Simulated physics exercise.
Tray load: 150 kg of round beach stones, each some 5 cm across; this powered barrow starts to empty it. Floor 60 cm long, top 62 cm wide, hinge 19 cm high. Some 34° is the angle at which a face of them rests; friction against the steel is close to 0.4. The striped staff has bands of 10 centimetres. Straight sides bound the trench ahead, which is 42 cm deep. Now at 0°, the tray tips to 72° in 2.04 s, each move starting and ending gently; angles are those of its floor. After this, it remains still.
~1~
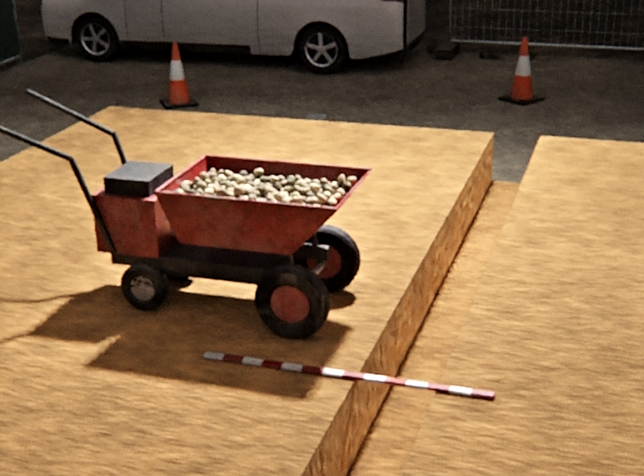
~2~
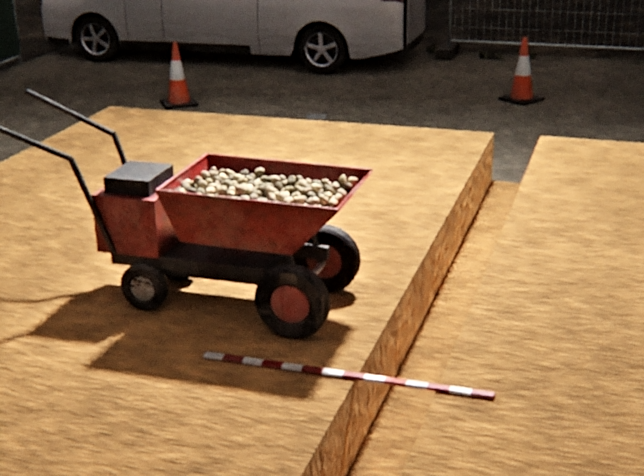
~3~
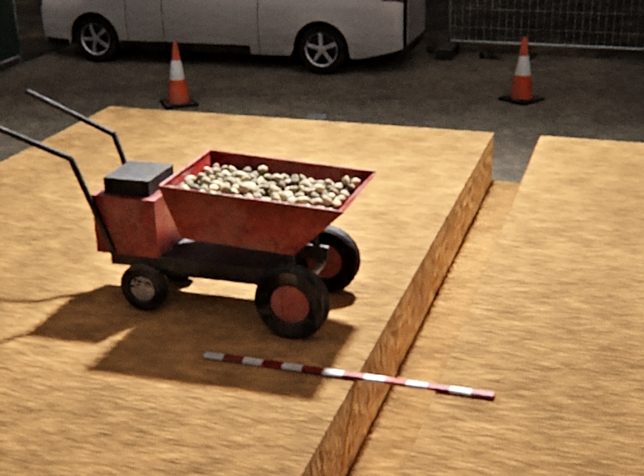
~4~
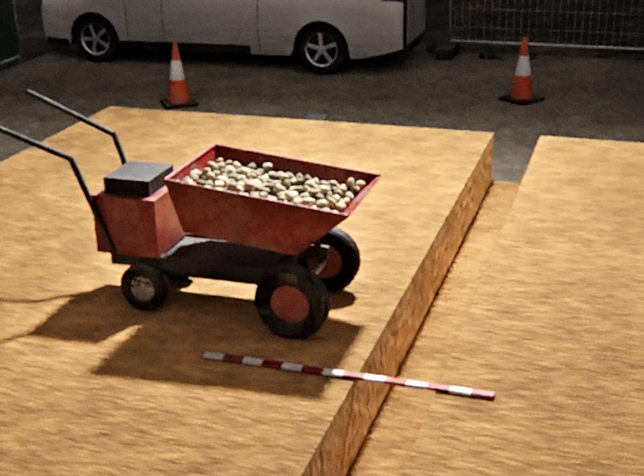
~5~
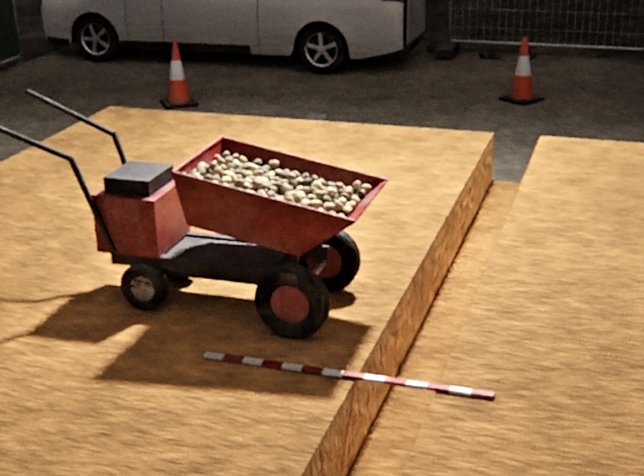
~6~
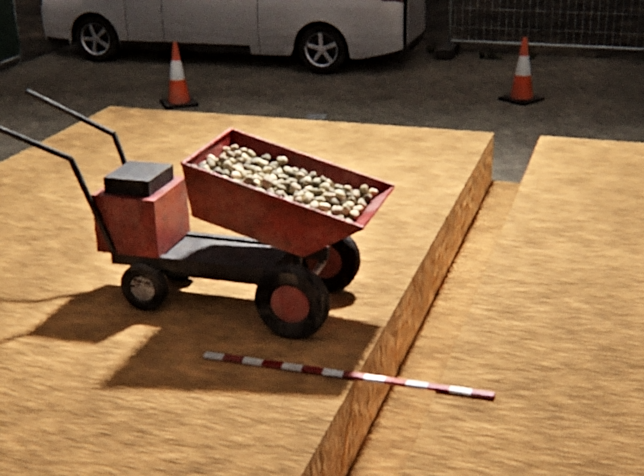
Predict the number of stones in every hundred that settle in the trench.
Close to 71 in a hundred.
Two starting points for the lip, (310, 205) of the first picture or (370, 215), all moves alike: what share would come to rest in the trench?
About 100 and 30 per cent.
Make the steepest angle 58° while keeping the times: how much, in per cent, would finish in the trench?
I'd expect around 75 in a hundred.
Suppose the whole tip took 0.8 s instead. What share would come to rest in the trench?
With that change, it comes to around 60 per cent.
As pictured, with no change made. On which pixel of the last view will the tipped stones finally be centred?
Roughly at pixel (442, 382).
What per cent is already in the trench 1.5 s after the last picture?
Approx. 55 % of the load.
Then, 0.9 s after the last picture the floor is at 61°, 93 % in the tray, 7 % in the trench; the foremost stones are at (448, 347).
Then, 1.5 s after the last picture the floor is at 72°, 19 % in the tray, 54 % in the trench, 27 % past the trench; the foremost stones are at (583, 366).
Then, 1.9 s after the last picture the floor is at 72°, 3 % in the tray, 67 % in the trench, 30 % past the trench; the foremost stones are at (628, 374).
Then, 3.8 s after the last picture the floor is at 72°, 0 % in the tray, 71 % in the trench, 29 % past the trench; the foremost stones are at (637, 379).
